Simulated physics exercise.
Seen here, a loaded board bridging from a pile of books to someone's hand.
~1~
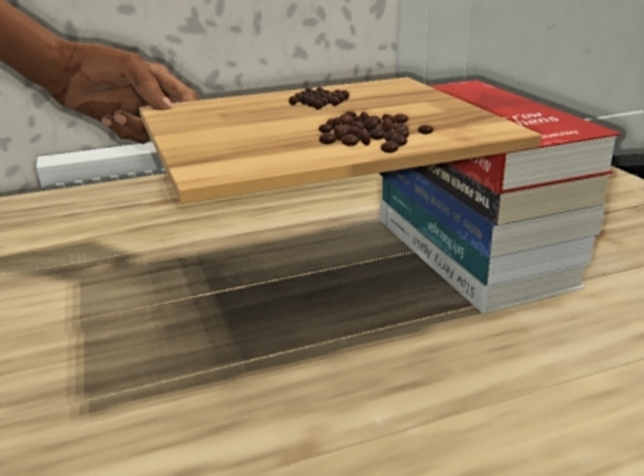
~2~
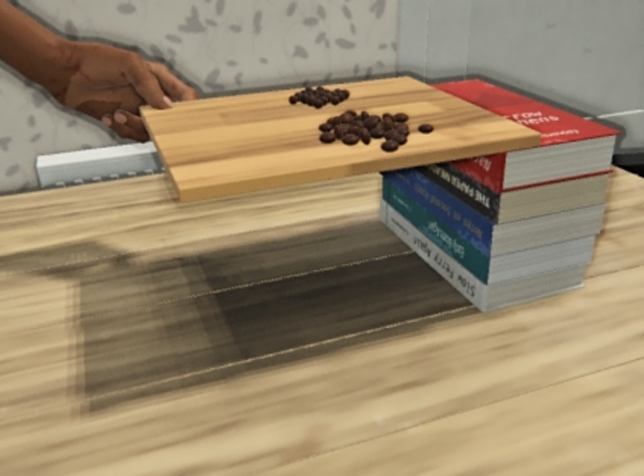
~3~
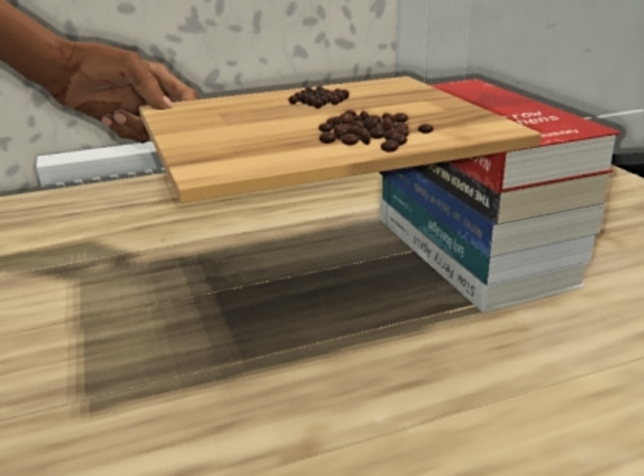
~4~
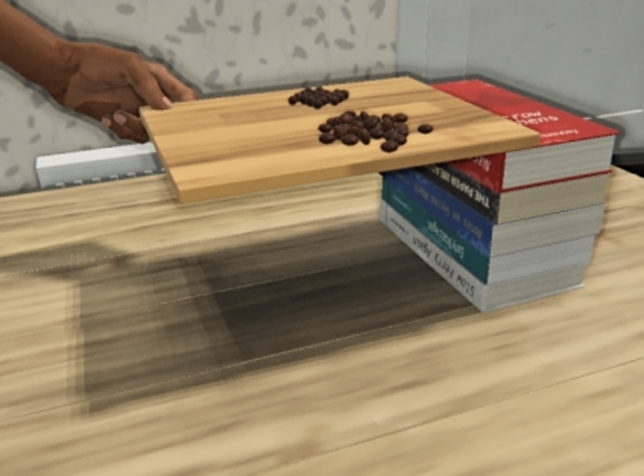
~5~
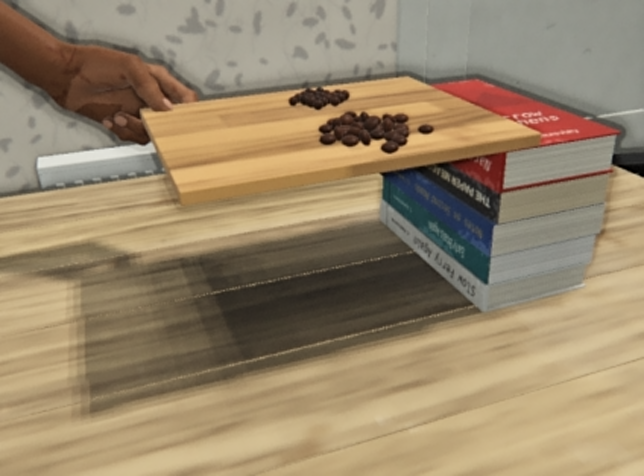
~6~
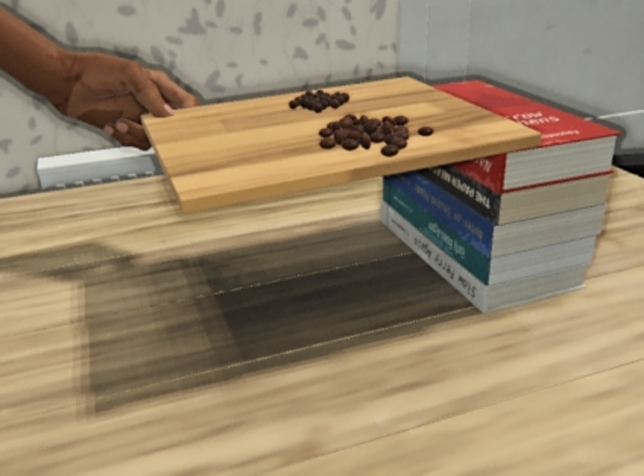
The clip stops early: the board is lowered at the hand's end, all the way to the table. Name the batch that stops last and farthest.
It's the farther batch that goes farther.
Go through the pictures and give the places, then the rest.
The first frame shows held end of the board near (191, 190), level; book pile near (486, 128), tall, over half the board's length; near batch near (375, 129), some flat chocolate drops; far batch near (322, 97), a few chocolate balls.
The second frame shows held end of the board near (191, 190), level; far batch near (322, 96).
The third frame shows held end of the board near (191, 190), level; near batch near (375, 129).
The fourth frame shows held end of the board near (190, 190), level; far batch near (321, 96).
The fifth frame shows held end of the board near (191, 192), level; near batch near (375, 130).
The sixth frame shows held end of the board near (192, 200), down by 1°; book pile near (486, 128); near batch near (375, 133), not moving; far batch near (322, 100), not moving.
Then, 0.82 s on from there, board sloping at 20°; near batch the whole lot still on the board; far batch mostly less than half a board's length out.
Then, 1.54 s on from there, board sloping at 36°; near batch mostly at the foot of the board; far batch mostly one to two board lengths out.
Then, 2.15 s on from there, board resting at 38°; near batch mostly at the foot of the board; far batch mostly one to two board lengths out, a little gone off the table.
In the end, board resting at 38°; near batch mostly at the foot of the board; far batch mostly more than two board lengths out, near a quarter gone off the table; the far batch has gone farther.
